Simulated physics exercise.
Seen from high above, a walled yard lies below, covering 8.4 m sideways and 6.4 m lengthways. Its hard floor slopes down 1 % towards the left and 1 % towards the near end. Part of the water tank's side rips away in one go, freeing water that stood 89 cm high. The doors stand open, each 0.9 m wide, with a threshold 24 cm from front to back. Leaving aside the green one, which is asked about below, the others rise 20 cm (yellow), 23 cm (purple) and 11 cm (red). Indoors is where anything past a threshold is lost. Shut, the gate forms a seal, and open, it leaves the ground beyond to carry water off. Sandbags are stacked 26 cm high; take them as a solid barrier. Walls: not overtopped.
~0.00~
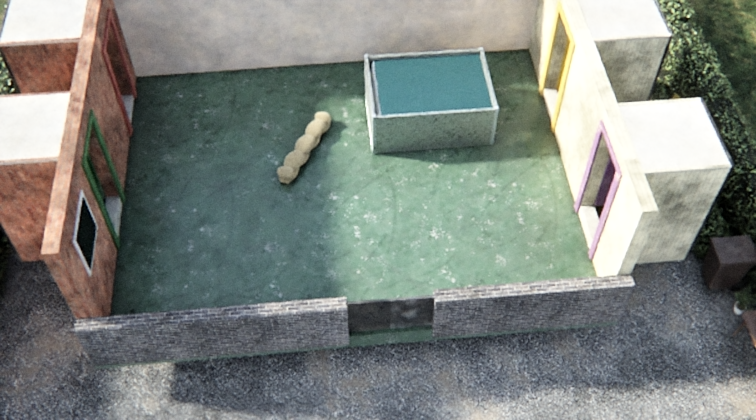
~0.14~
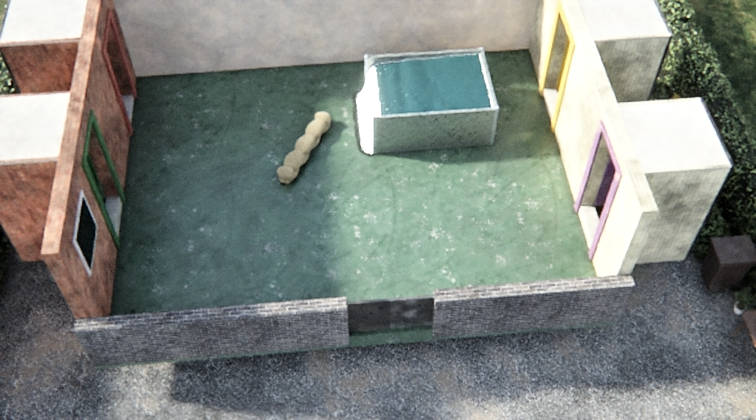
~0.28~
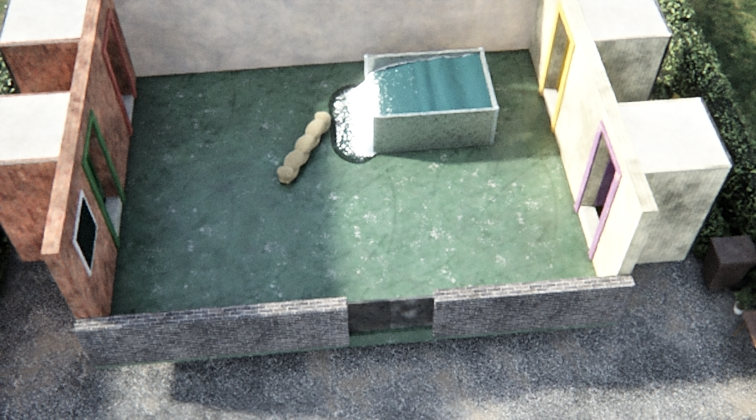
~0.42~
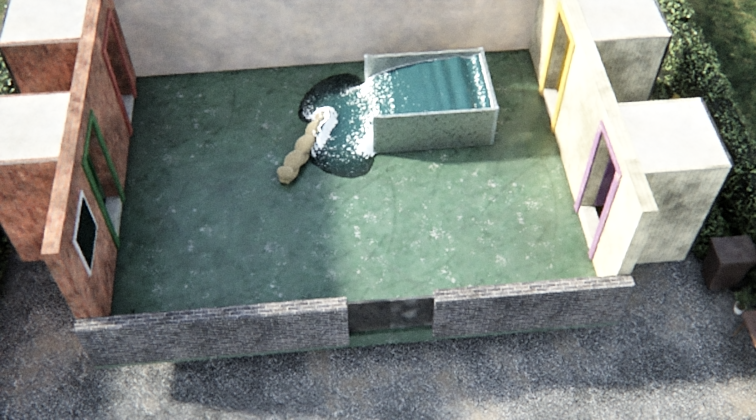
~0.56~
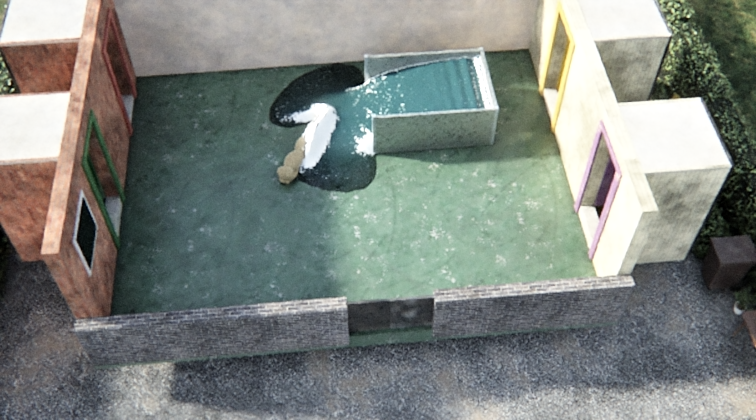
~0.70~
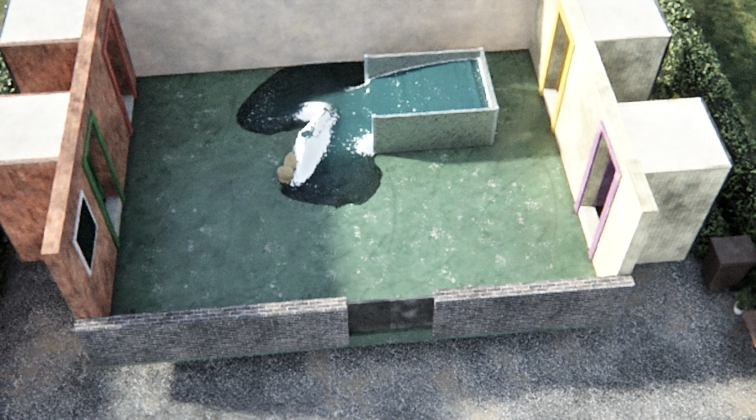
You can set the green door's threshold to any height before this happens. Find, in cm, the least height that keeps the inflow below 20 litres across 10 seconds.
The least height is about 9 cm.
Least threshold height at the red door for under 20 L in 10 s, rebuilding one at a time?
At red, about 30 cm.
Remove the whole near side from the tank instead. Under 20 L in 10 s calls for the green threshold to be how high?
Minimum height: Approx. 11.0 cm.
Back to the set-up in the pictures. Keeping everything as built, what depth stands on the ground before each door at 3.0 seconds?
Door by door in centimetres - green 13, yellow 0, purple 0, red 32.
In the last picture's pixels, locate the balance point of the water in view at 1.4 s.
Near (359, 125).
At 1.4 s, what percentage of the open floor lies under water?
I'd estimate about 35 percent.
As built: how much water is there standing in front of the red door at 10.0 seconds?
Roughly 5.5 cm deep.
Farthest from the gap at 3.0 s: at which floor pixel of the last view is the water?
(107, 345).
After 1.4 s water covers 35 % of the floor, deepest (54 cm) near (330, 128); it has not reached the green door.
After 3.0 s water covers 60 % of the floor, deepest (36 cm) near (107, 345); 13 cm at the green door, 0 litres in over its 25 cm threshold.
After 10.0 s water covers 90 % of the floor, deepest (14 cm) near (107, 345); 12 cm at the green door, 0 litres in over its 25 cm threshold.
At the green door as built, the water arrived by 2.6 s and peaked near 14 cm at 2.8 s.
Run again over the same 10 s with other heights there, 42 litres in over 7 cm, 7 litres over 11 cm. The limit of 20 litres is kept from about 9 cm up.
